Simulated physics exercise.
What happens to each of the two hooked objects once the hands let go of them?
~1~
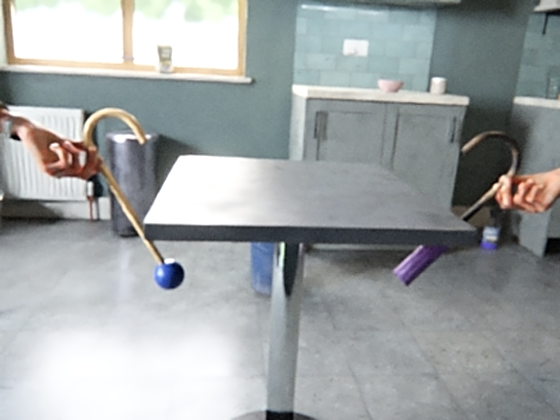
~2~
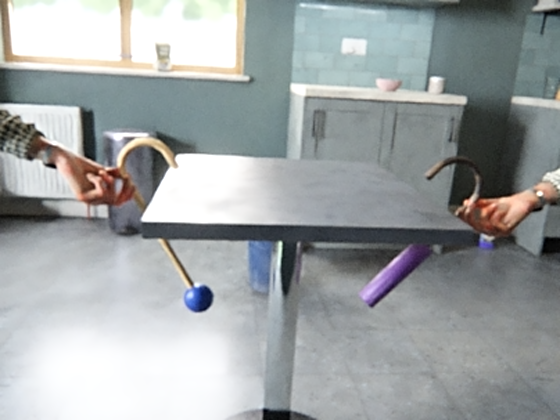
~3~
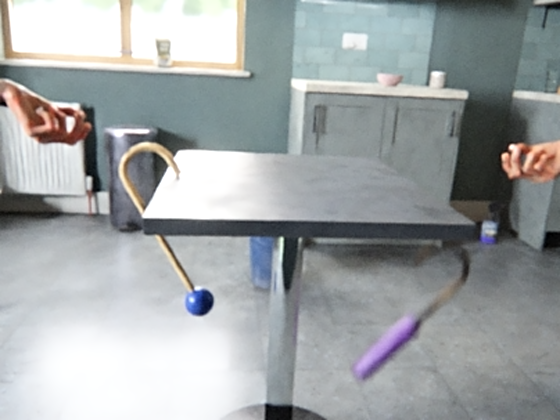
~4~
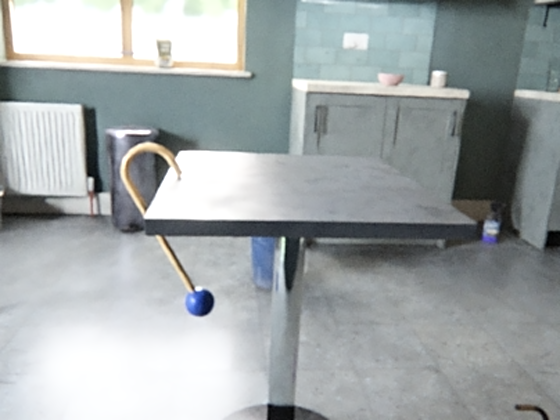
The blue-ended one stays hooked on the left edge of the table, while the purple one drops past the right edge.
